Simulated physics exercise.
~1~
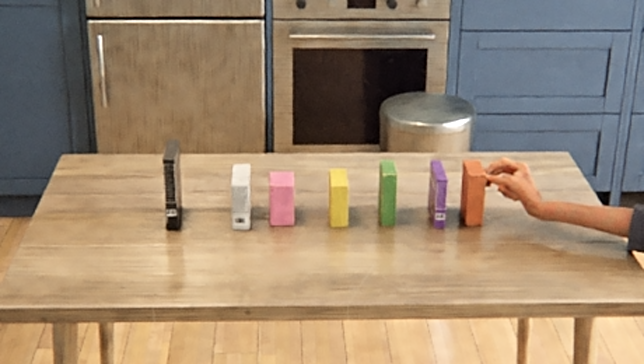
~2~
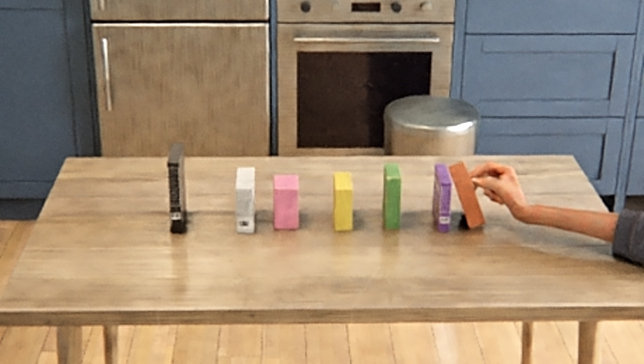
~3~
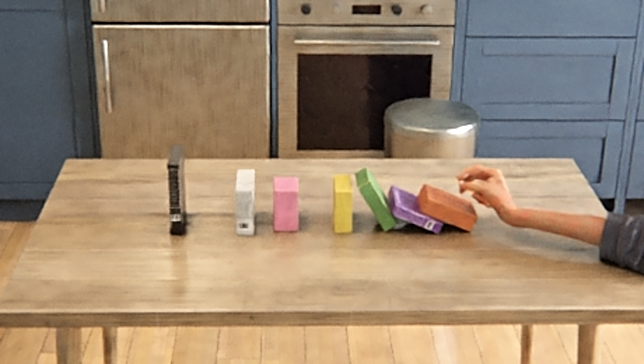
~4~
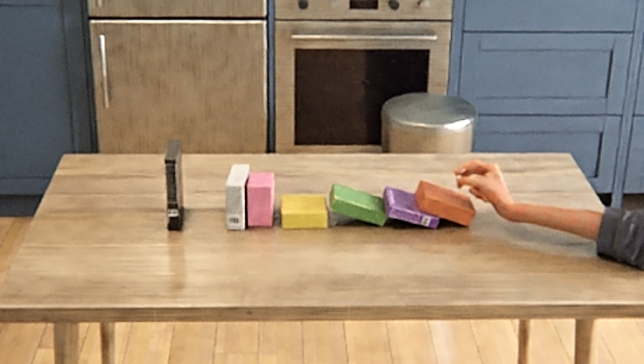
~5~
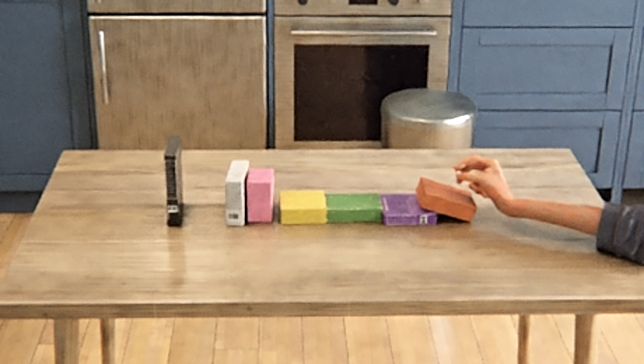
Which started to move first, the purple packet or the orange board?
The orange board started to move first, tipping to the left under the hand while the purple packet was still standing upright.
